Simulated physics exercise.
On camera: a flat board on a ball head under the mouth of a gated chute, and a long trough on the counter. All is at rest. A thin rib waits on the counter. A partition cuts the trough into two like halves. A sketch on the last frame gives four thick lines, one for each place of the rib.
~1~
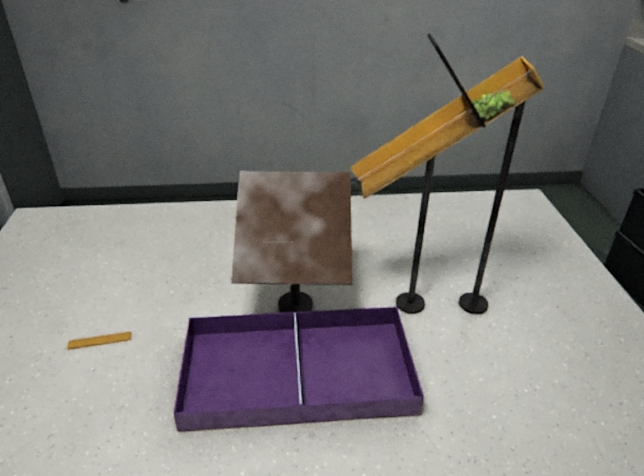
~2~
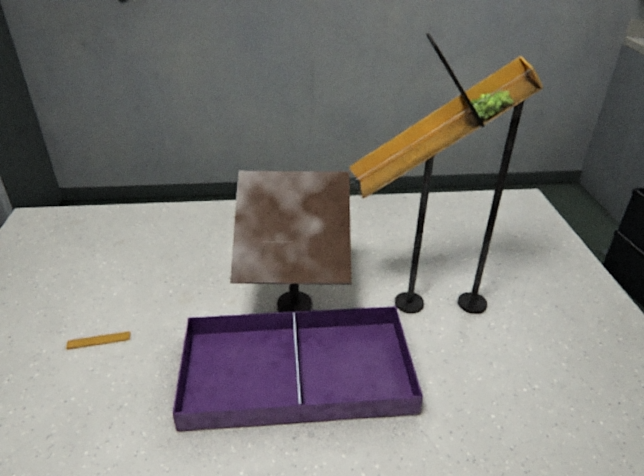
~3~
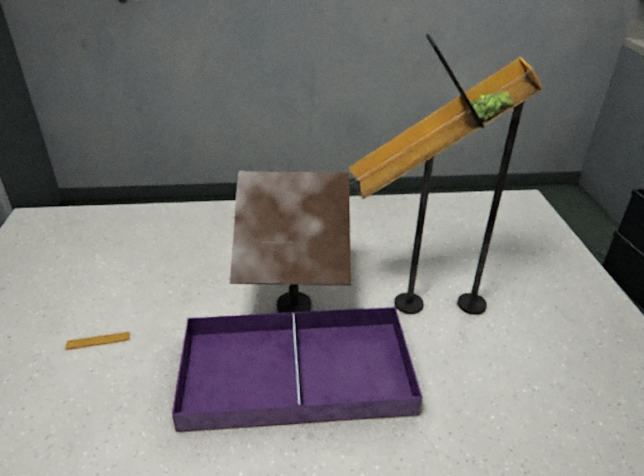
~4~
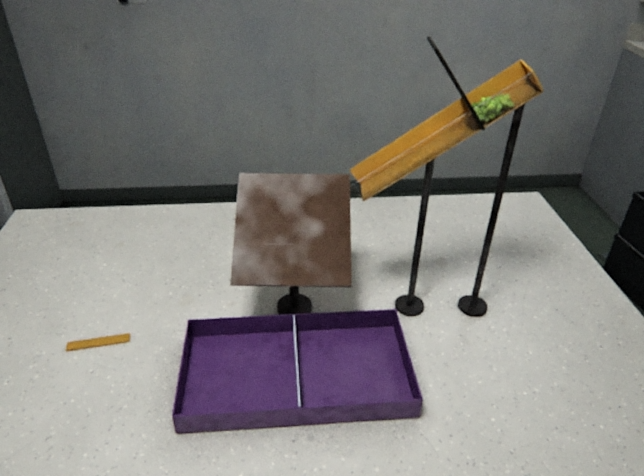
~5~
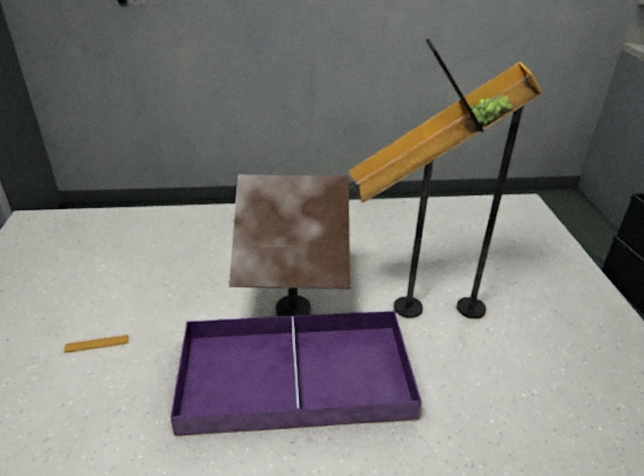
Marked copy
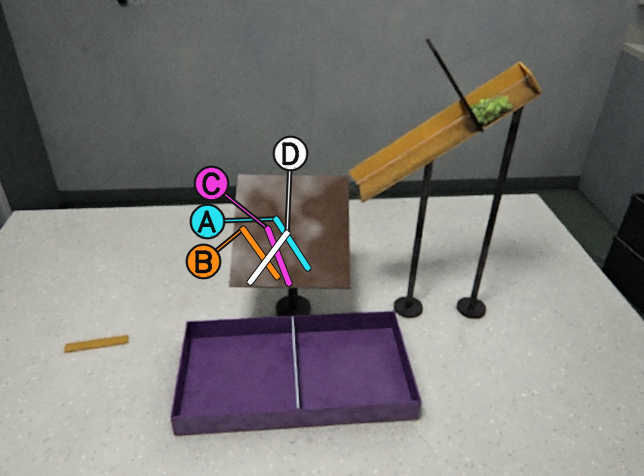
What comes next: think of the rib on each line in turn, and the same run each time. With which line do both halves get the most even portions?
B is best.
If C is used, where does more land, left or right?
The right half.
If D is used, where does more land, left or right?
The left half.
On the marked copy, line A from (276, 218) to (307, 268); line B from (242, 228) to (277, 276); line C from (267, 228) to (289, 283); line D from (287, 233) to (250, 282).
With A, of what is caught, just a few in the left half, almost all in the right.
With B, of what is caught, roughly half in the left half, roughly half in the right.
With C, of what is caught, just a few in the left half, almost all in the right.
With D, of what is caught, every piece in the left half, not one piece in the right.
